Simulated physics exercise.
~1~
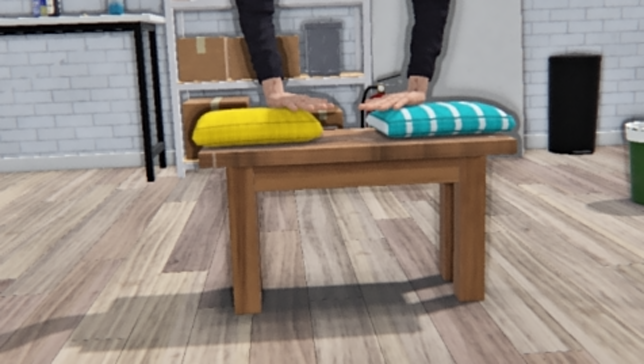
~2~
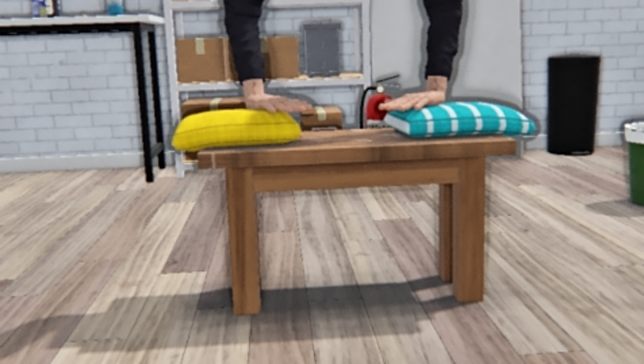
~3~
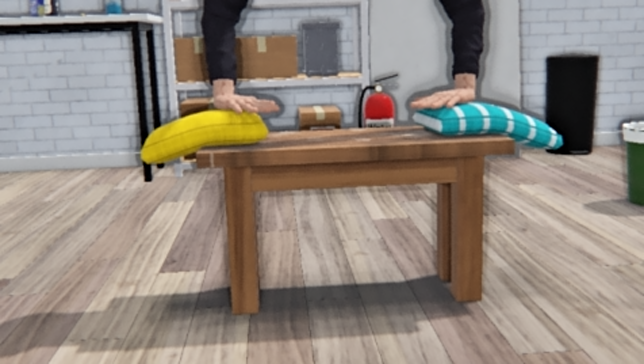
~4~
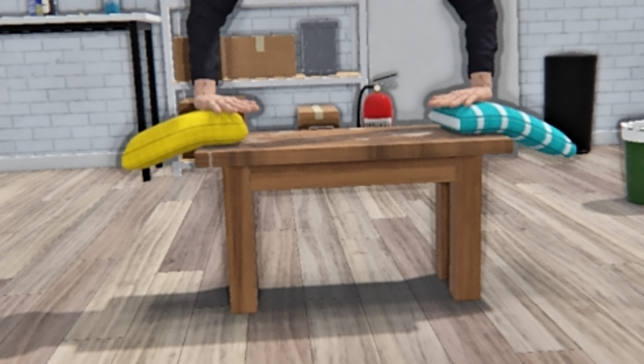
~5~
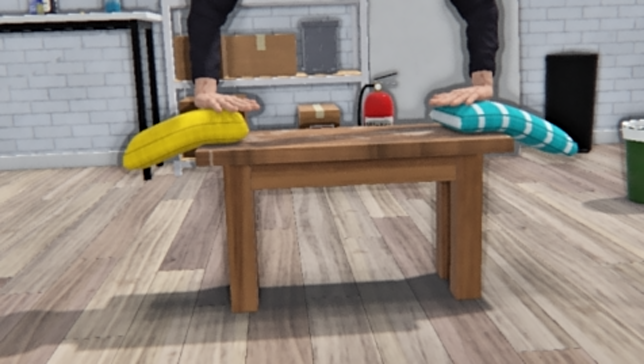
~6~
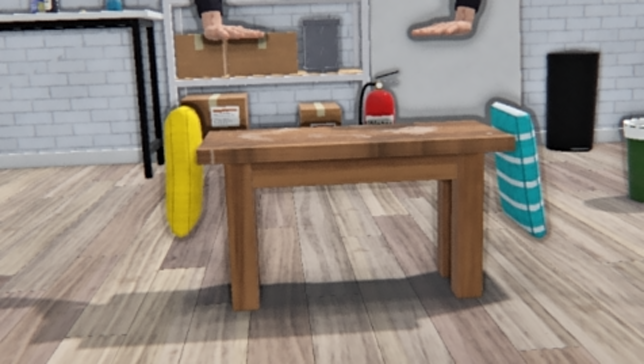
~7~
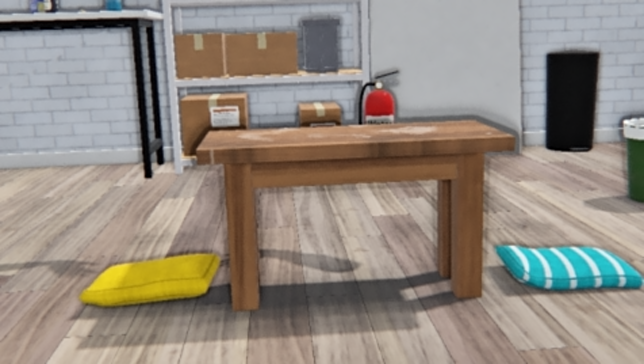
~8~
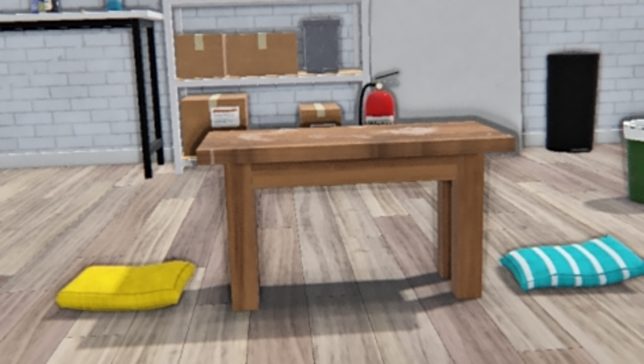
Two hands pressed on a yellow cushion and a turquoise striped pillow and slid them apart to opposite ends of a wooden bench until they drooped over the edges, then let go, and both dropped and ended up lying on the floor.
